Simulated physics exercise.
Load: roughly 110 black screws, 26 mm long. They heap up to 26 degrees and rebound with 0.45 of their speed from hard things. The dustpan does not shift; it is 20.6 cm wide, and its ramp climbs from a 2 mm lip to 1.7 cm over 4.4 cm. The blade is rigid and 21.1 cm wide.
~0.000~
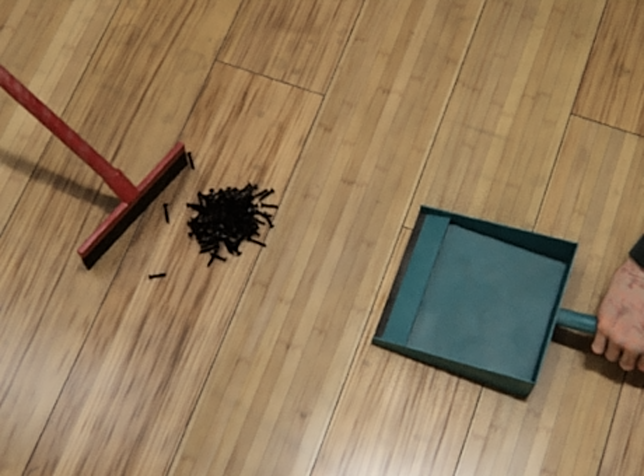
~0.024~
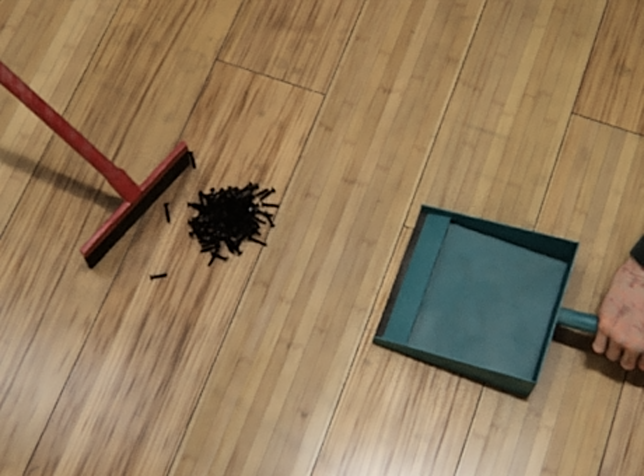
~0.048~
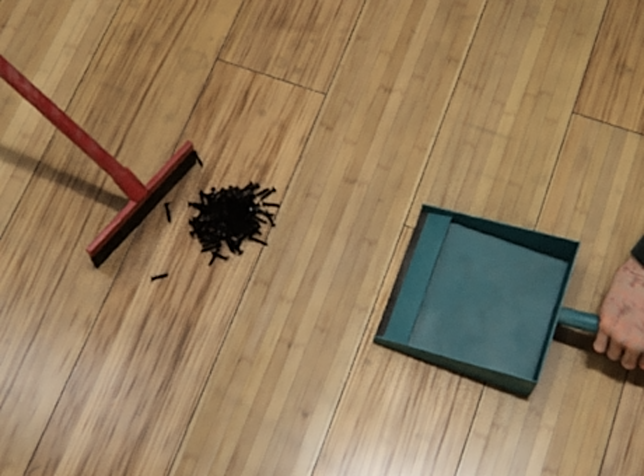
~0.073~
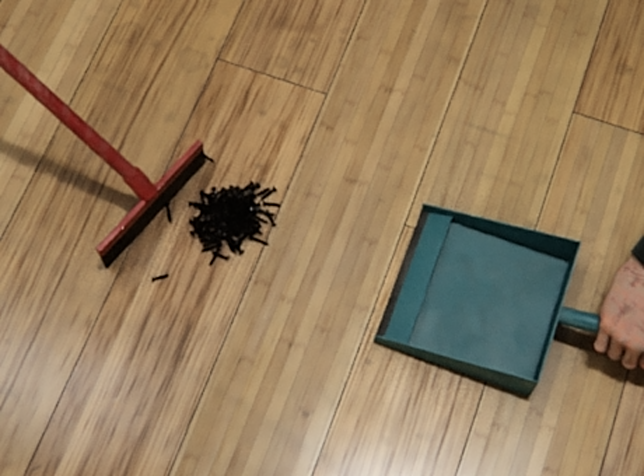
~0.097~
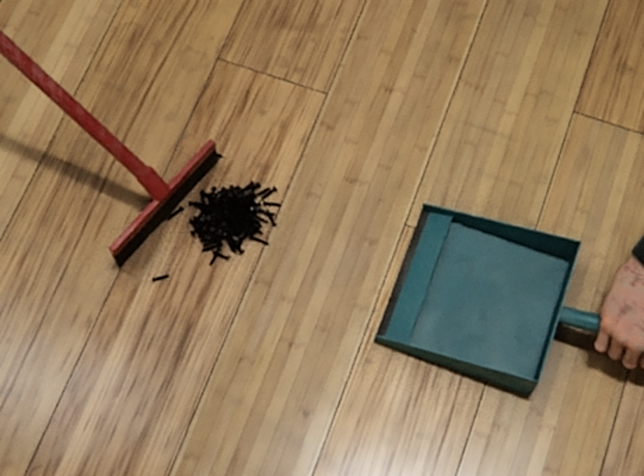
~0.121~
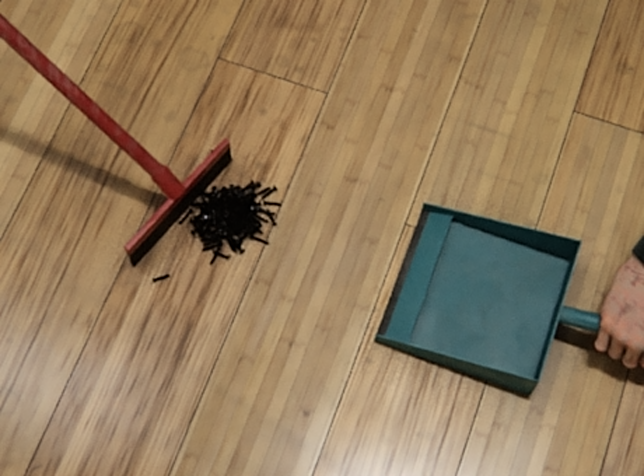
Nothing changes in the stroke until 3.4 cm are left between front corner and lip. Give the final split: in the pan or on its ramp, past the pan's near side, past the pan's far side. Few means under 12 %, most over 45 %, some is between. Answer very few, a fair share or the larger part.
In the pan or on its ramp: Very few; past the pan's near side: Very few; past the pan's far side: Very few.
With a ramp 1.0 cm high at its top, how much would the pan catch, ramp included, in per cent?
Then about 0 per cent.
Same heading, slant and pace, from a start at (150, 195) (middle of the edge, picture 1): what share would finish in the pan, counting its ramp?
About 0 per cent.
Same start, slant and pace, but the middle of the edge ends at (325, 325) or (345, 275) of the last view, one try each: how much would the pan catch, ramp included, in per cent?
About 15 and 15 per cent.
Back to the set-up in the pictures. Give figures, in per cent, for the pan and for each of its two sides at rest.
Pan 5, near side 5, far side 5.
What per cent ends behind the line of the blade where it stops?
About 15 per cent.
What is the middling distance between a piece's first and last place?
Roughly 20 cm.
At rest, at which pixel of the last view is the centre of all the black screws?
Around (369, 264).
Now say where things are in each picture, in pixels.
The first frame shows blade from (82, 253) to (181, 148), moved 0.0 cm, 0 of the pieces shifted so far; middle of the pieces at (228, 223); pan at (485, 306).
The second frame shows blade from (85, 253) to (184, 148), moved 0.2 cm, 0 of the pieces shifted so far; middle of the pieces at (228, 223).
The third frame shows blade from (91, 252) to (190, 147), moved 1.0 cm, 1 of the pieces shifted so far; middle of the pieces at (229, 222).
The fourth frame shows blade from (101, 251) to (199, 146), moved 2.2 cm, 2 of the pieces shifted so far; middle of the pieces at (230, 222).
The fifth frame shows blade from (114, 251) to (212, 146), moved 3.9 cm, 3 of the pieces shifted so far; middle of the pieces at (230, 222).
The sixth frame shows blade from (129, 250) to (226, 145), moved 5.9 cm, 3 of the pieces shifted so far; middle of the pieces at (230, 221); pan at (488, 304). Its pace works out near 0.84 m/s, heading 22 degrees away from the viewer's side.
After 0.29 s, middle of the blade 19 cm from the lip; 0 % over the lip, far side 0 %, near side 0 %.
After 0.40 s, middle of the blade 10 cm from the lip; 0 % over the lip, far side 5 %, near side 5 %.
After 0.65 s, middle of the blade 7 cm from the lip; 5 % over the lip, far side 5 %, near side 5 %.
In the end, at 1.3 s, pan 5 %, near side 5 %, far side 5 %, in front of the lip or behind the blade 85 %.
